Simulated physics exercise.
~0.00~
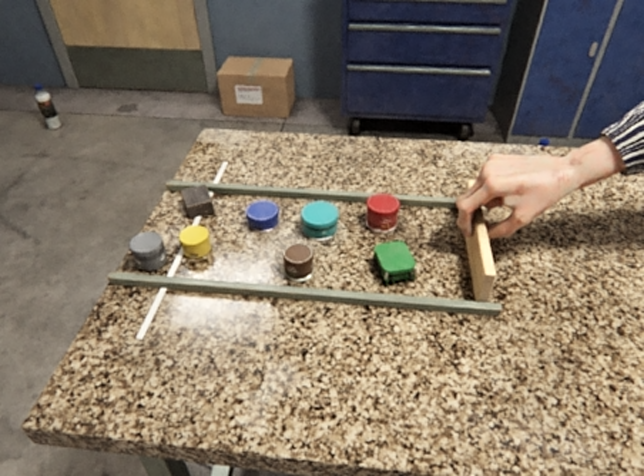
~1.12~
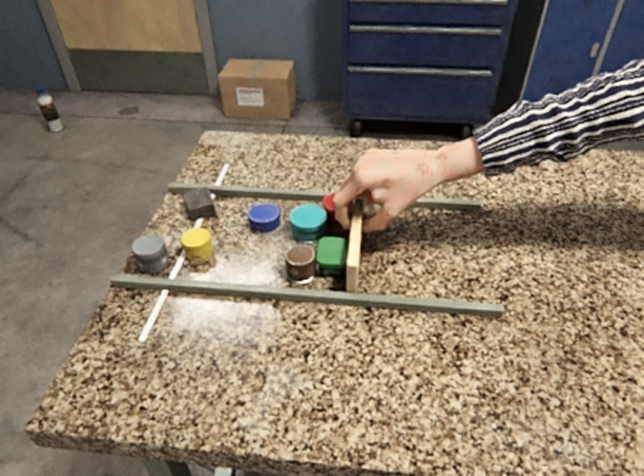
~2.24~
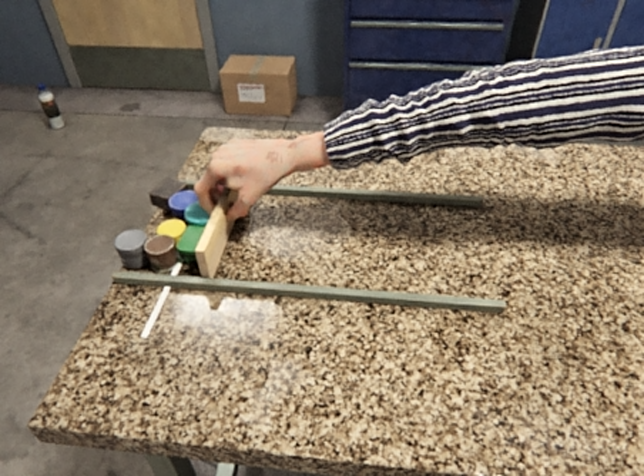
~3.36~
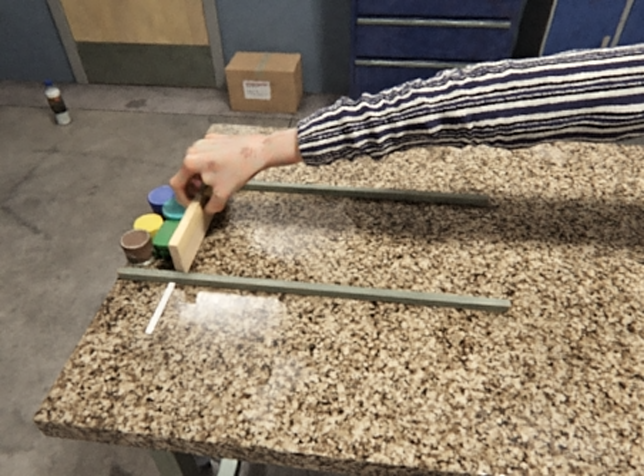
A hand in a striped sleeve holds an upright wooden board at the right end of two green rails on a speckled stone tabletop, seen from above at a slightly swaying angle. Between the rails sit eight small objects, among them a red pot, a green case, teal, blue and brown tubs, and, near a white tape strip at left, yellow and grey tubs and a black block. The hand slides the board left, gathering the nearer items, then crowds everything toward the table's left edge. Finally the board halts near the tape, and the black block and grey tub are gone from the tabletop.
